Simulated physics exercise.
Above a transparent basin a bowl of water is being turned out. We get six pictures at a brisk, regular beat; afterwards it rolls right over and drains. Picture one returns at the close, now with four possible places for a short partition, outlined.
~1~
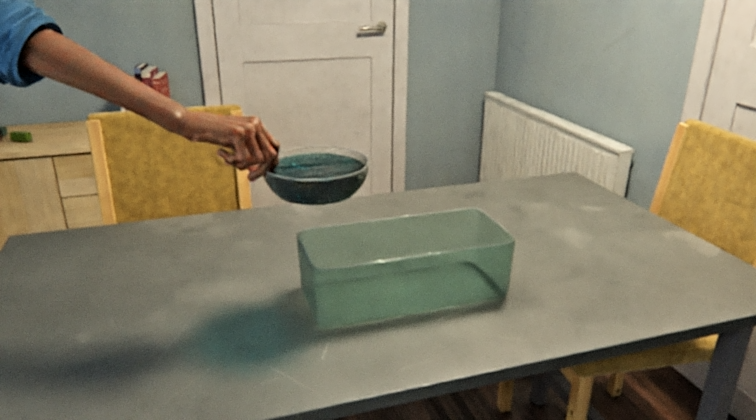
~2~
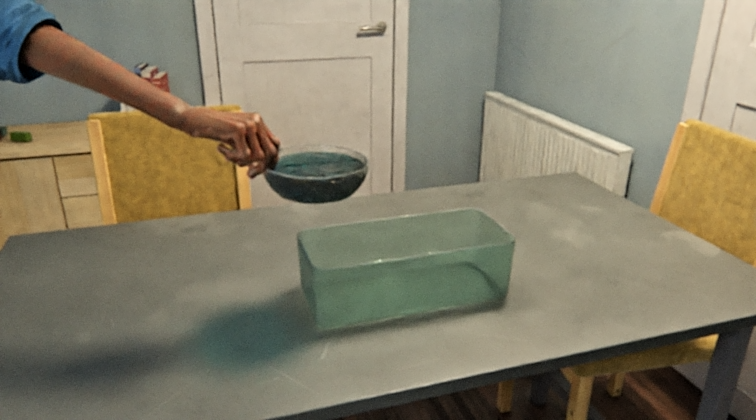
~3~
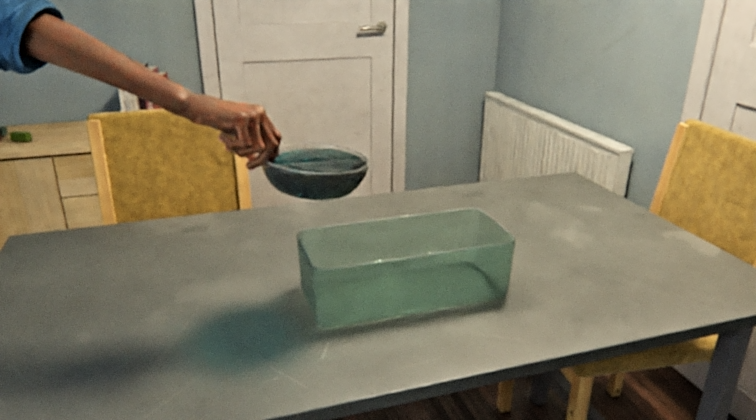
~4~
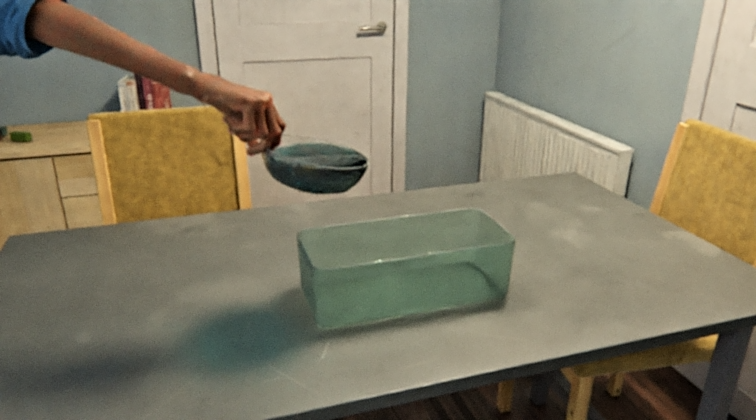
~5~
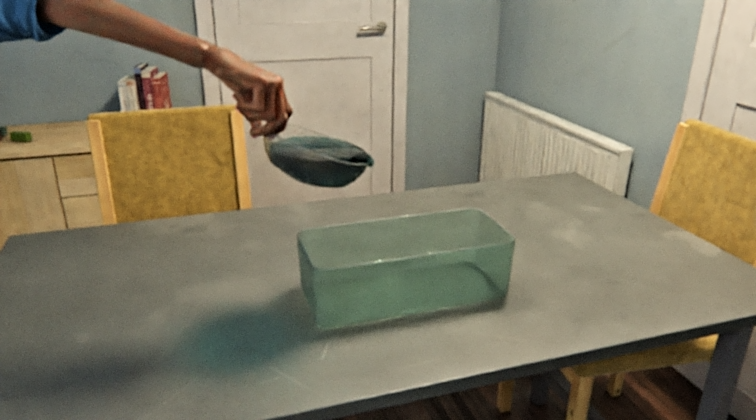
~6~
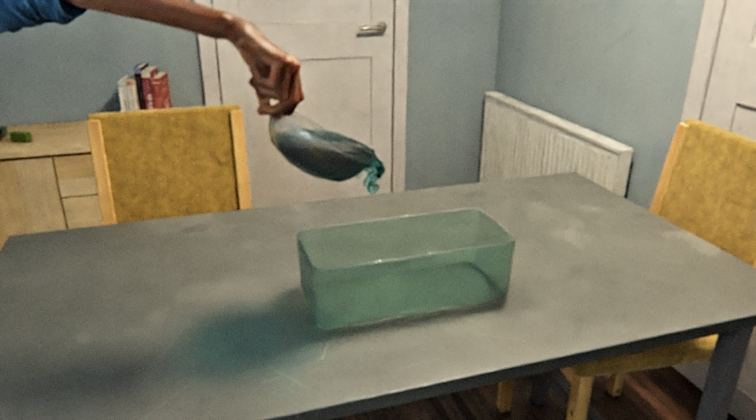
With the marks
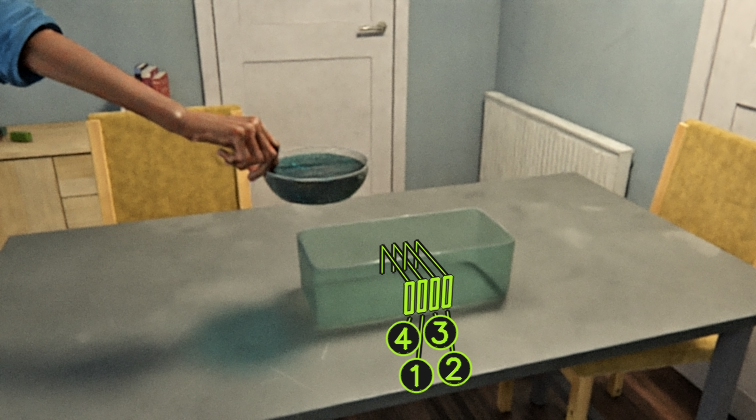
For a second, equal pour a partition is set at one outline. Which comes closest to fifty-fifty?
The answer is slot 2.
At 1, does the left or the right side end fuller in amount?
The right one.
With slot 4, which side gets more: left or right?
The right one.
On the marked copy, 1 at (422, 315); 2 at (447, 311); 3 at (435, 313); 4 at (410, 318).
Choosing 1, about 11 % ends left of the wall and 87 % right of it.
Choosing 2, about 47 % ends left of the wall and 51 % right of it.
Choosing 3, about 22 % ends left of the wall and 76 % right of it.
Choosing 4, about 5 % ends left of the wall and 93 % right of it.
